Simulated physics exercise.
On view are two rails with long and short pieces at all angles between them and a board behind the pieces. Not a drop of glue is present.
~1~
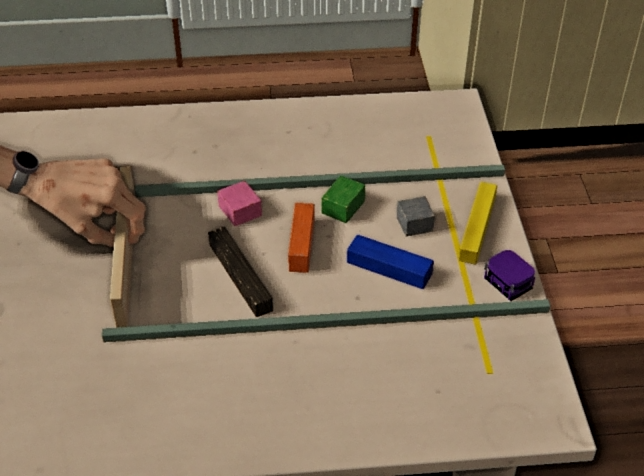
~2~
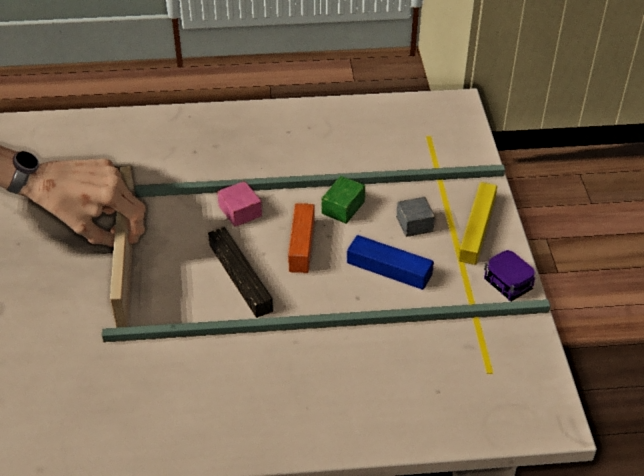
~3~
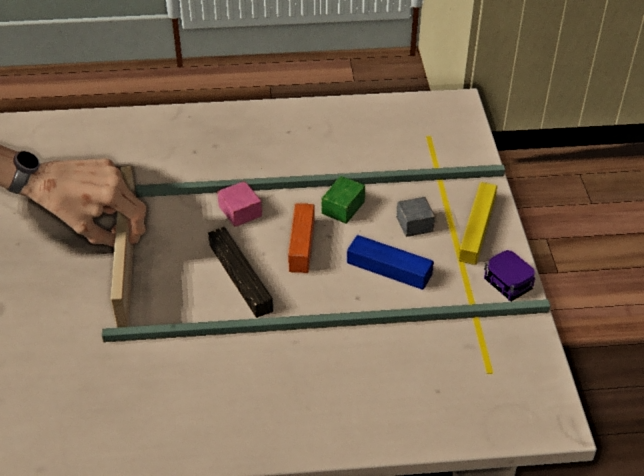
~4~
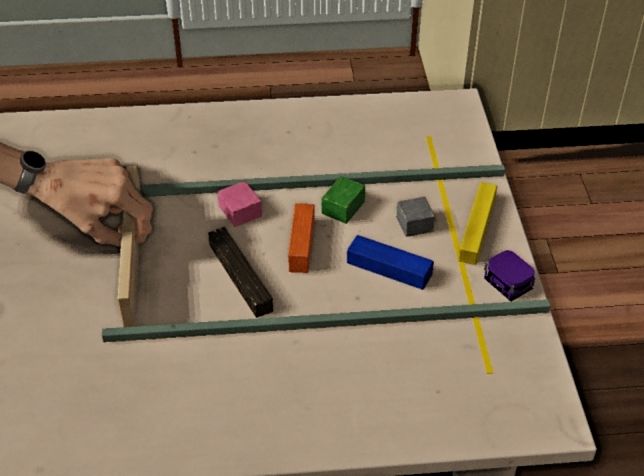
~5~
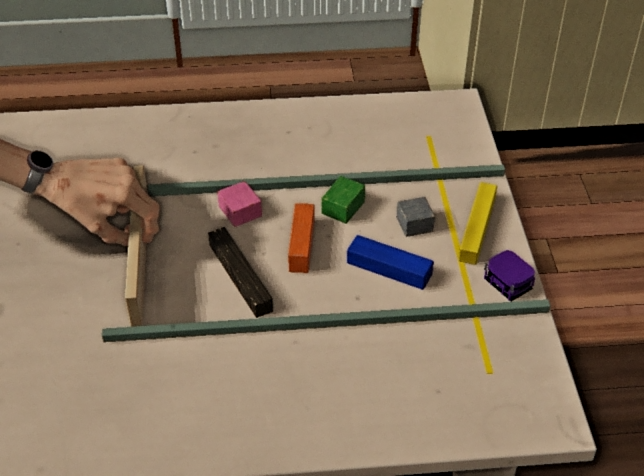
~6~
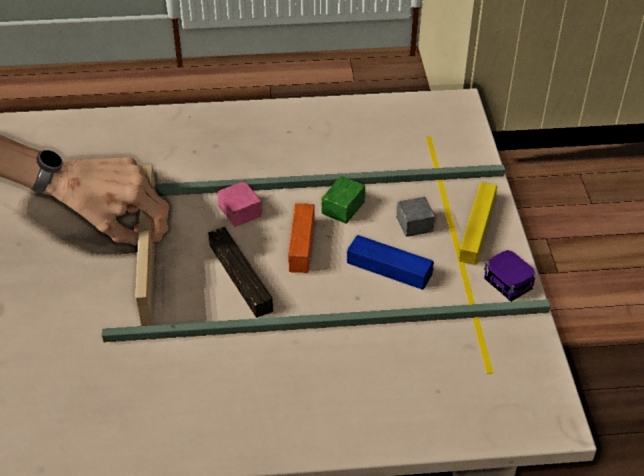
On a pale tabletop, a hand held a wooden board upright behind scattered colourful blocks and sticks between two green rails, then slid it slightly to the right, while the pieces stayed still.
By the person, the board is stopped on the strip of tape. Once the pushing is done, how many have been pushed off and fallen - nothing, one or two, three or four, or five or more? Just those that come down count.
The count that comes down will most likely be a single one or two.
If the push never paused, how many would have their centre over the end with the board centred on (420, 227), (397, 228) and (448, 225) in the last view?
That makes 0, 0, 1.
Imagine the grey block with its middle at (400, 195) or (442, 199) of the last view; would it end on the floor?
At the first spot the grey block topples off; at the second it topples off.
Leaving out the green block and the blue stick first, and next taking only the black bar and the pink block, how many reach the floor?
First 1, then 0.
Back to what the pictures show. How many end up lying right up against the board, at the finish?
That number would be 2.
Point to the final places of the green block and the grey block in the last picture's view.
Green block at (489, 186), grey block at (517, 215).
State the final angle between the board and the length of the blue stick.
The angle comes out near 20 degrees.
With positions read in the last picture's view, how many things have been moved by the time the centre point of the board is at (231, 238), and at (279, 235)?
2 at one spot and 3 at the other.
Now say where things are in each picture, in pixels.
In the first frame, purple case (510, 275); yellow stick (478, 222); grey block (415, 216); board (124, 245); tape (456, 241).
In the second frame, yellow stick (478, 222); black bar (240, 271).
In the third frame, grey block (415, 217); blue stick (390, 262).
In the fourth frame, purple case (510, 275); green block (343, 200).
In the fifth frame, yellow stick (478, 222); pink block (240, 204).
In the sixth frame, purple case (510, 275); yellow stick (478, 222); grey block (415, 217); board (147, 243); tape (456, 241).
Early on, none off yet; purple case at rest near (510, 275); yellow stick at rest near (478, 222); grey block at rest near (415, 217).
Finally, the number that fall off is one or two; lost, yellow stick.
